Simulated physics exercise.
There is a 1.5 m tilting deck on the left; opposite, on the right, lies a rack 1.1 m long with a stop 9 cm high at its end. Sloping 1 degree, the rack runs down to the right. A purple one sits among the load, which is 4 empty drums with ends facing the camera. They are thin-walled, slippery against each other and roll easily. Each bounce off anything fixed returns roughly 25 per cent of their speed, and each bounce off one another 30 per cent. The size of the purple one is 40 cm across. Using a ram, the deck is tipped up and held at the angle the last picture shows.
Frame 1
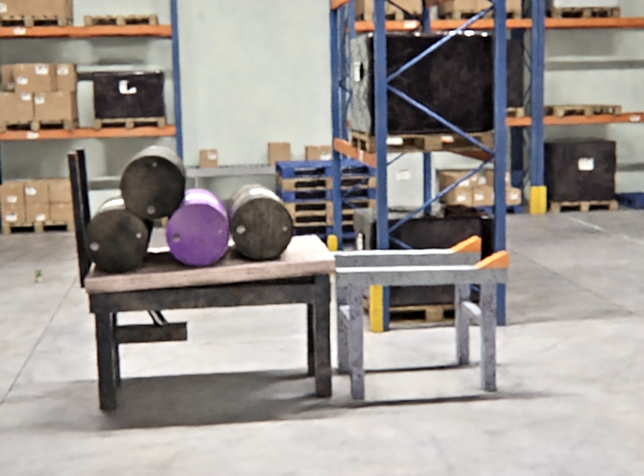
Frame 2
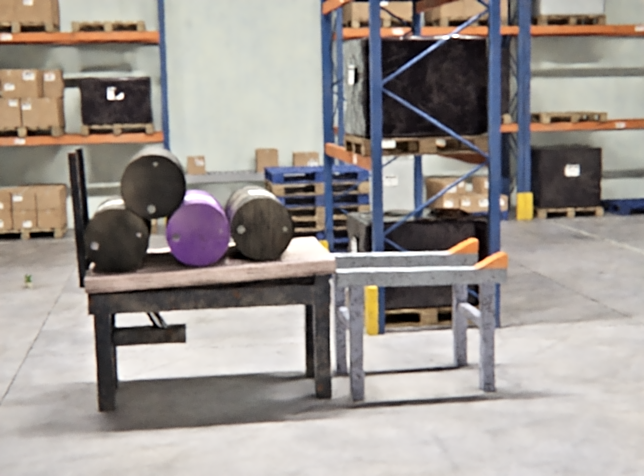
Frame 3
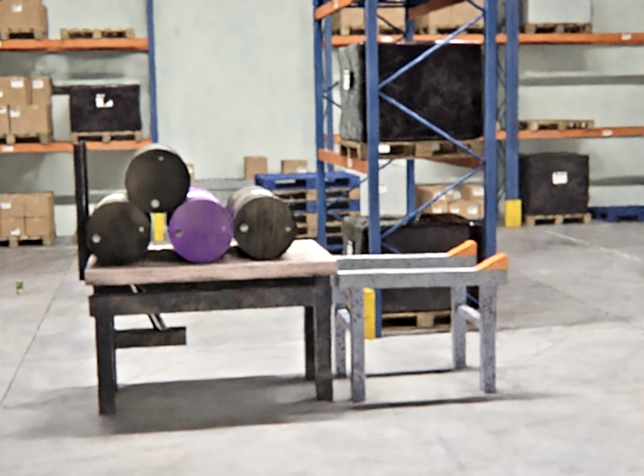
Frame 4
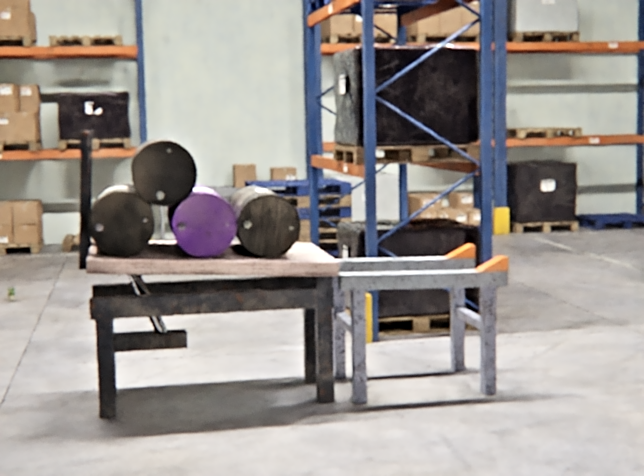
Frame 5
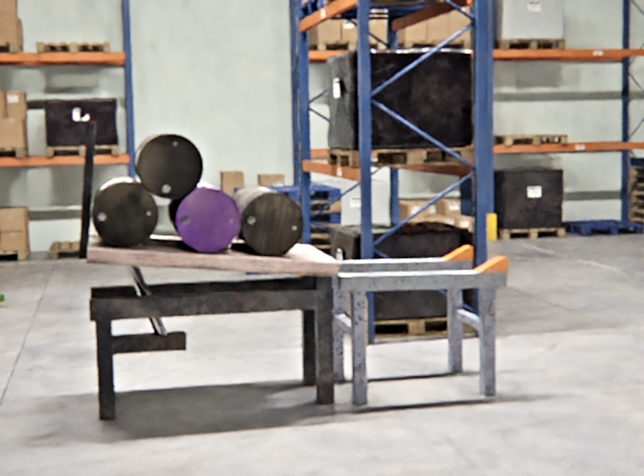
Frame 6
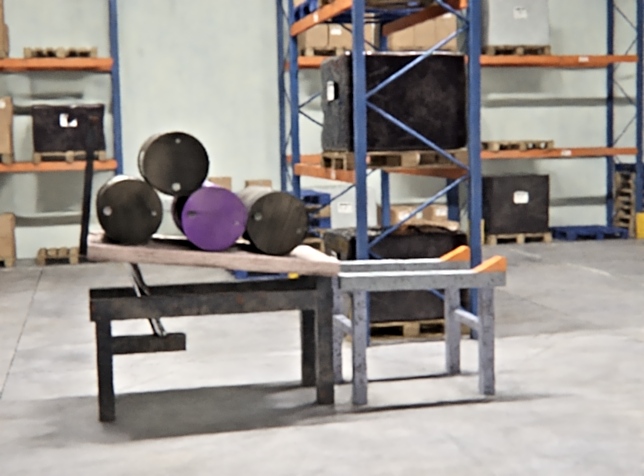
We see three black drums and a purple one piled on a table-like deck beside a low rack in a warehouse; the deck's left end gradually rises, tilting it gently rightward, and the drums shift slightly right.
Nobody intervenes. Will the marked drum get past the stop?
Watch the purple one - it never escapes.
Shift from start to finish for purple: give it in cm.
Purple shifts something like 170.
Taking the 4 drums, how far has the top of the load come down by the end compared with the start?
Some 30 centimetres.
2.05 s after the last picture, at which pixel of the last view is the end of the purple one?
That would be about (437, 242) in pixels.
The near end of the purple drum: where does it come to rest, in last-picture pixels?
At about (472, 241).
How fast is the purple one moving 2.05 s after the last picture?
0.5 m/s or so.
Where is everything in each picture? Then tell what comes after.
In the first picture, purple (198, 235); deck tilted 2° back; stop top at (507, 256).
In the second picture, purple (198, 234); deck tilted 2° back.
In the third picture, purple (201, 231); deck level.
In the fourth picture, purple (205, 225); deck tilted 3° to the rack.
In the fifth picture, purple (208, 220); deck tilted 6° to the rack.
In the sixth picture, purple (214, 219); deck tilted 7° to the rack.
Another 2.1 s on from the last picture, purple is on the rack, 50 cm from the rack's far end, rolling right; 0 lost over the end.
In the end (4.9 s after the last picture), purple is on the rack, 25 cm from the rack's far end; 1 lost over the end.
